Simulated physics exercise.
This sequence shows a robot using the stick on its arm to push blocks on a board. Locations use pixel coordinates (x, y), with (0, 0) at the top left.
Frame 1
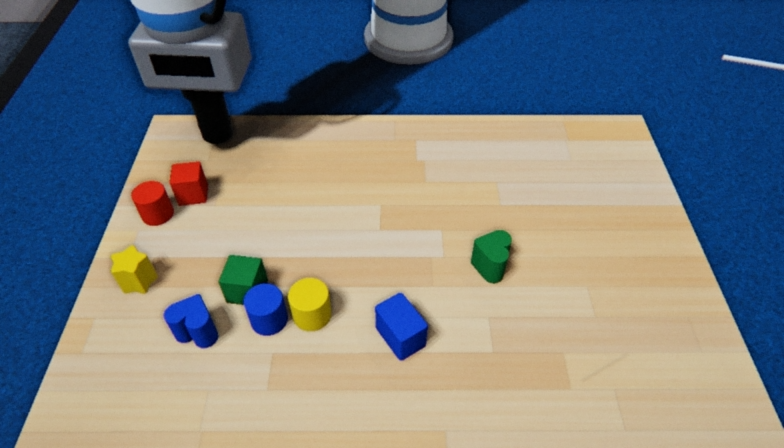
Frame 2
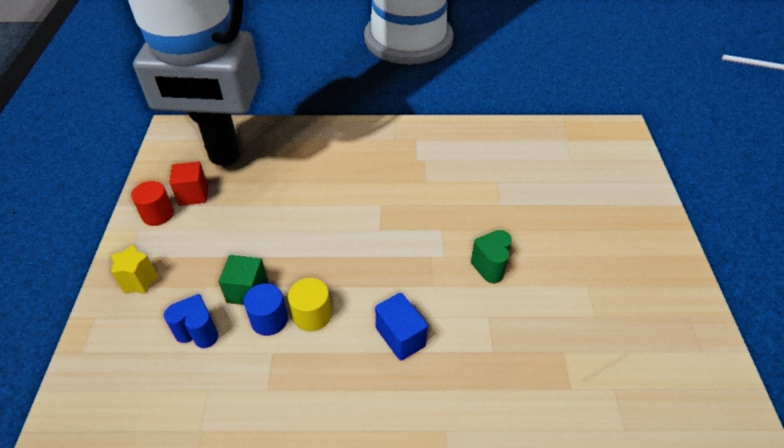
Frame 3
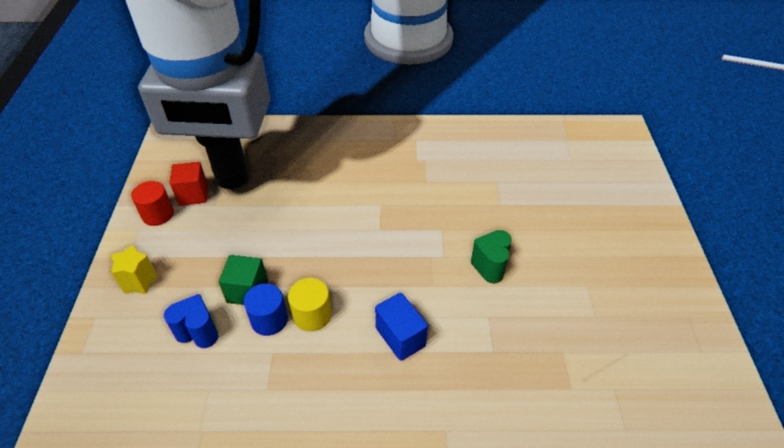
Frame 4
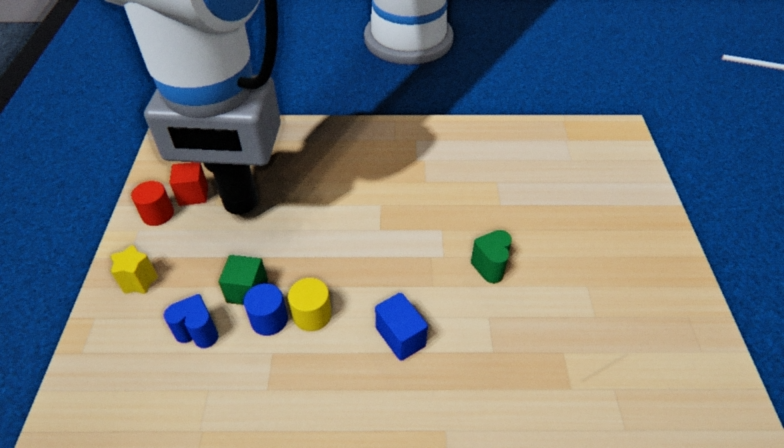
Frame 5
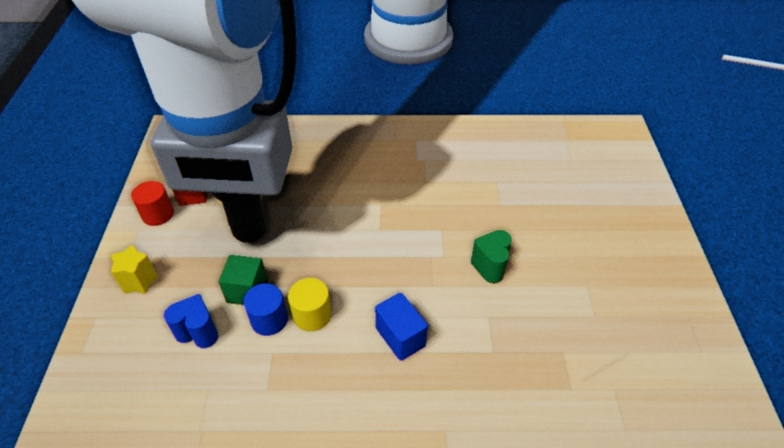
At first, a robot arm holds its dark stick near the upper left edge of a wooden board scattered with red, yellow, green and blue blocks. The arm then moves steadily downward and slightly right, passing beside the red blocks and nearing the green four-sided block, while every block stays still.
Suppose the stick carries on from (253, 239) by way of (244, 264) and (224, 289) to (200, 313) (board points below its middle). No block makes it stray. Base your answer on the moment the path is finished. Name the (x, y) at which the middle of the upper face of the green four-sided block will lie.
It will likely be found at (232, 297).
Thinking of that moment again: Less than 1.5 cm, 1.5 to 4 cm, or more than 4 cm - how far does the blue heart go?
Distance: Between 1.5 and 4 cm.
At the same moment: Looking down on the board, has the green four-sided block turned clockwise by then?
No
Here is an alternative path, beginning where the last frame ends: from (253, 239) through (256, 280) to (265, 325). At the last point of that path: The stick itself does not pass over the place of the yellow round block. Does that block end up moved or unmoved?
That one stays where it is.
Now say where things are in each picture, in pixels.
The first picture shows stick tip at (218, 135); block tops, yellow star block at (127, 259); blue heart at (188, 311); green four-sided block at (240, 269); blue round block at (263, 299).
The second picture shows stick at (225, 156); blocks unchanged.
The third picture shows stick at (233, 178); blocks unchanged.
The fourth picture shows stick at (241, 203); blocks unchanged.
The fifth picture shows stick at (250, 230); yellow star block at (127, 259); blue heart at (188, 311); green four-sided block at (240, 269); blue round block at (263, 299).
On the path given first. Halfway along, stick at (232, 268); green four-sided block at (236, 283), turned 35° anticlockwise; blue round block at (267, 303).
At the end, stick at (196, 305); yellow star block in place; blue heart at (177, 329), turned 15° anticlockwise; green four-sided block at (232, 297), turned 70° anticlockwise; blue round block at (269, 305).
